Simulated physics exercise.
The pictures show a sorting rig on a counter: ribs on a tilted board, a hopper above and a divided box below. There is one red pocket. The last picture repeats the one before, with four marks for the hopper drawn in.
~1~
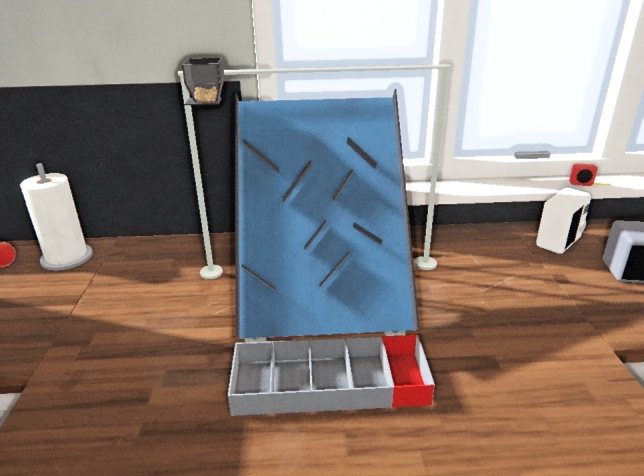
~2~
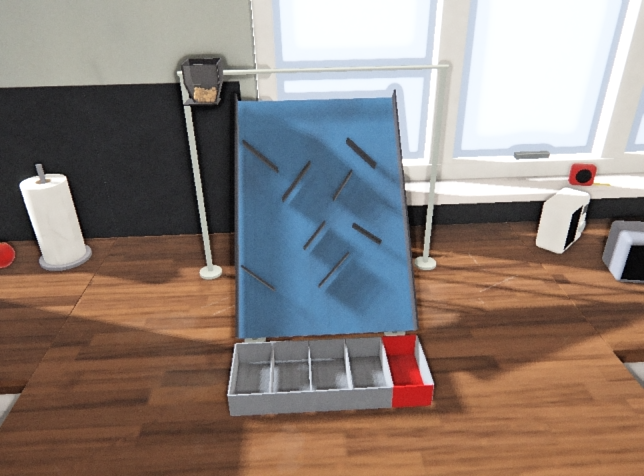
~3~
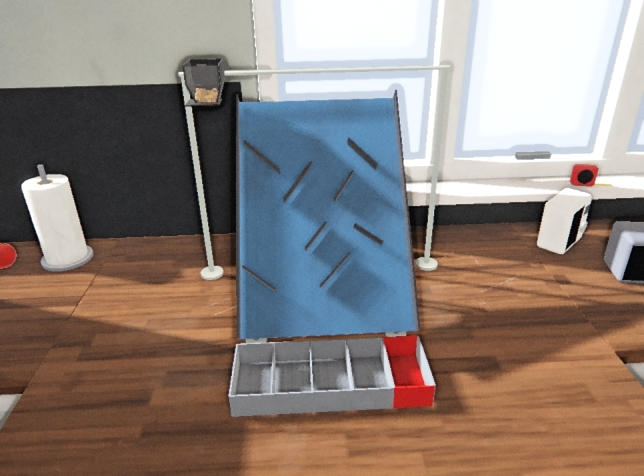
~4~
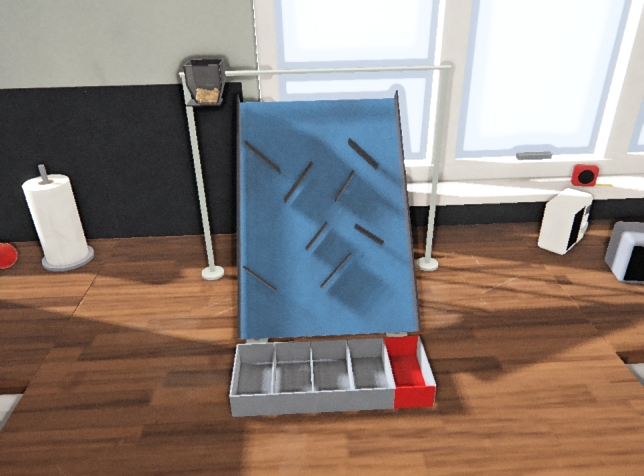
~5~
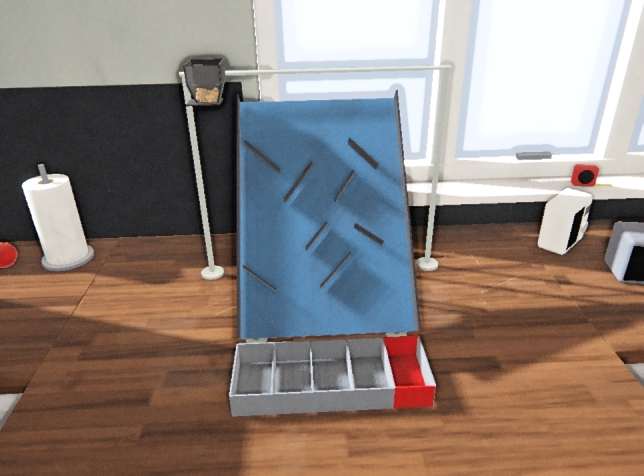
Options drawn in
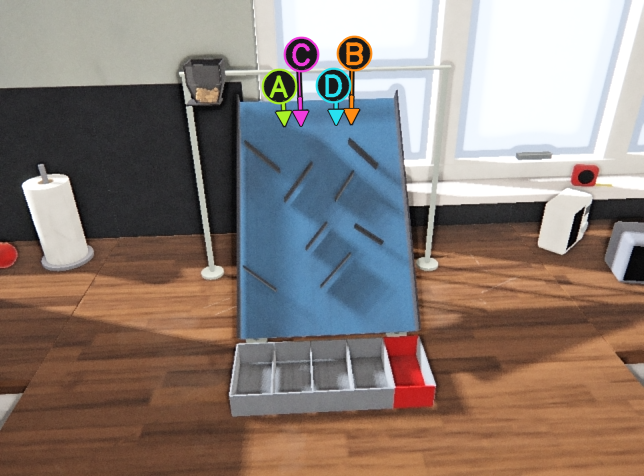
On a wooden counter, a tilted blue board stands above a divided box, and nothing moves.
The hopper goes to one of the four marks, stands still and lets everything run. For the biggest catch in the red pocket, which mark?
Use mark B.
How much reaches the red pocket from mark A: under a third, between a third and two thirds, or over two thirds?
Mark A gives under a third.
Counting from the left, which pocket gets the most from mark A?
It is the third one.
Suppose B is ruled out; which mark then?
The answer is D.
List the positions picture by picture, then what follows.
Hopper (207, 92), round wooden beads, door shut, in the first frame.
Ribs (243, 140) to (277, 168), (347, 137) to (376, 164), (283, 198) to (310, 161), in the second frame.
Ribs (335, 197) to (353, 170), (306, 247) to (326, 221), (355, 224) to (383, 242), in the third frame.
Ribs (243, 266) to (276, 290), (321, 286) to (351, 253), in the fourth frame.
Red pocket (414, 395), number 5 of 5 from the left, in the fifth frame.
On the marked copy, mark A meets the board at (284, 120); mark B meets the board at (351, 118); mark C meets the board at (300, 120); mark D meets the board at (336, 119).
With A, not one piece in the red pocket, roughly two thirds in other pockets, roughly a quarter outside the box.
With B, roughly a quarter in the red pocket, roughly a third in other pockets, roughly a third outside the box.
With C, not one piece in the red pocket, roughly two thirds in other pockets, roughly a third outside the box.
With D, about a tenth in the red pocket, roughly half in other pockets, roughly a third outside the box.
